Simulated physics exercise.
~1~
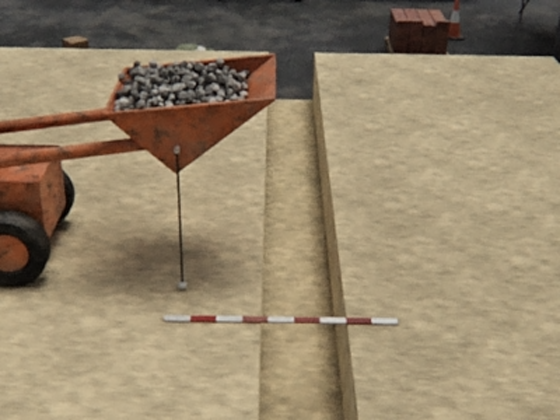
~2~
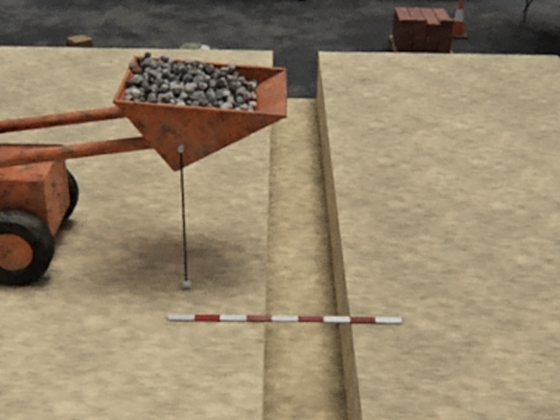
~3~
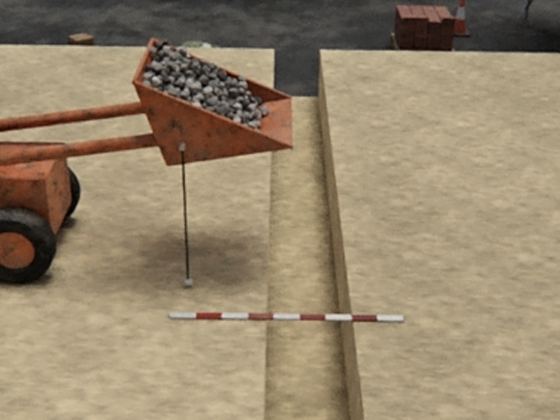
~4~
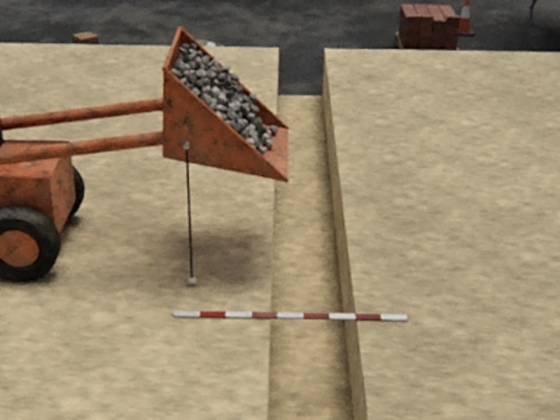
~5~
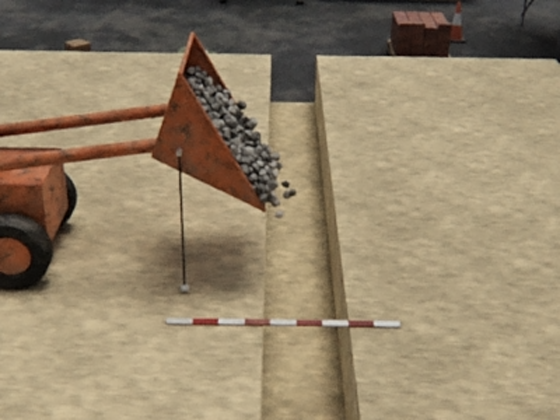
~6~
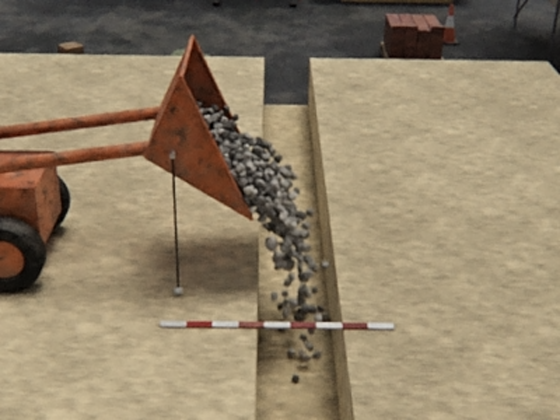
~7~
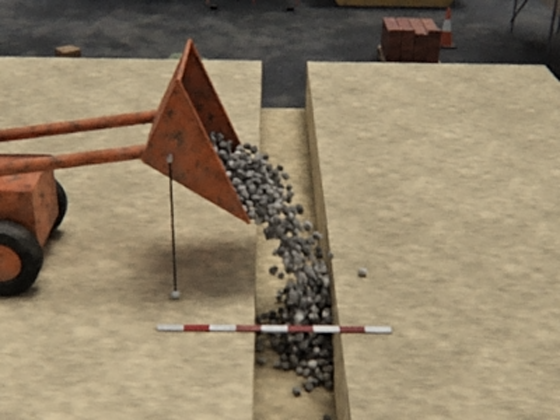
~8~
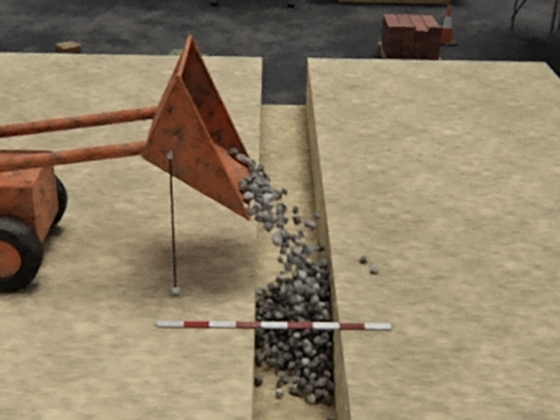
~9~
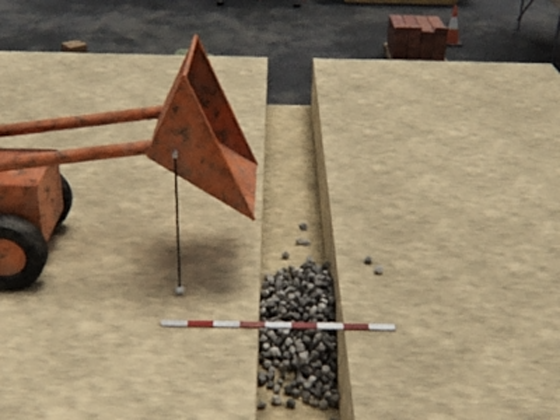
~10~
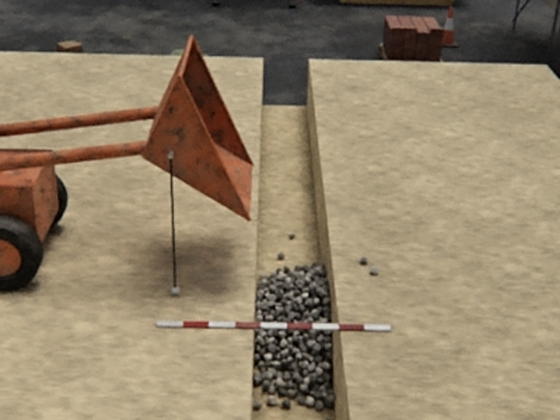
An orange loader stands at the left on pale, sandy ground, seen from above by a slightly swaying camera, its raised bucket heaped with grey crushed rock. A straight trench runs beside it, crossed by a red and white striped staff, with reddish blocks on the dark ground behind. The bucket tips steadily to the right until the stones slide to its lip and begin to spill. They pour down into the trench and pile up beneath the staff, while a couple land on the right bank. Finally the bucket hangs tilted and empty, with nearly all the rock lying still in the trench.
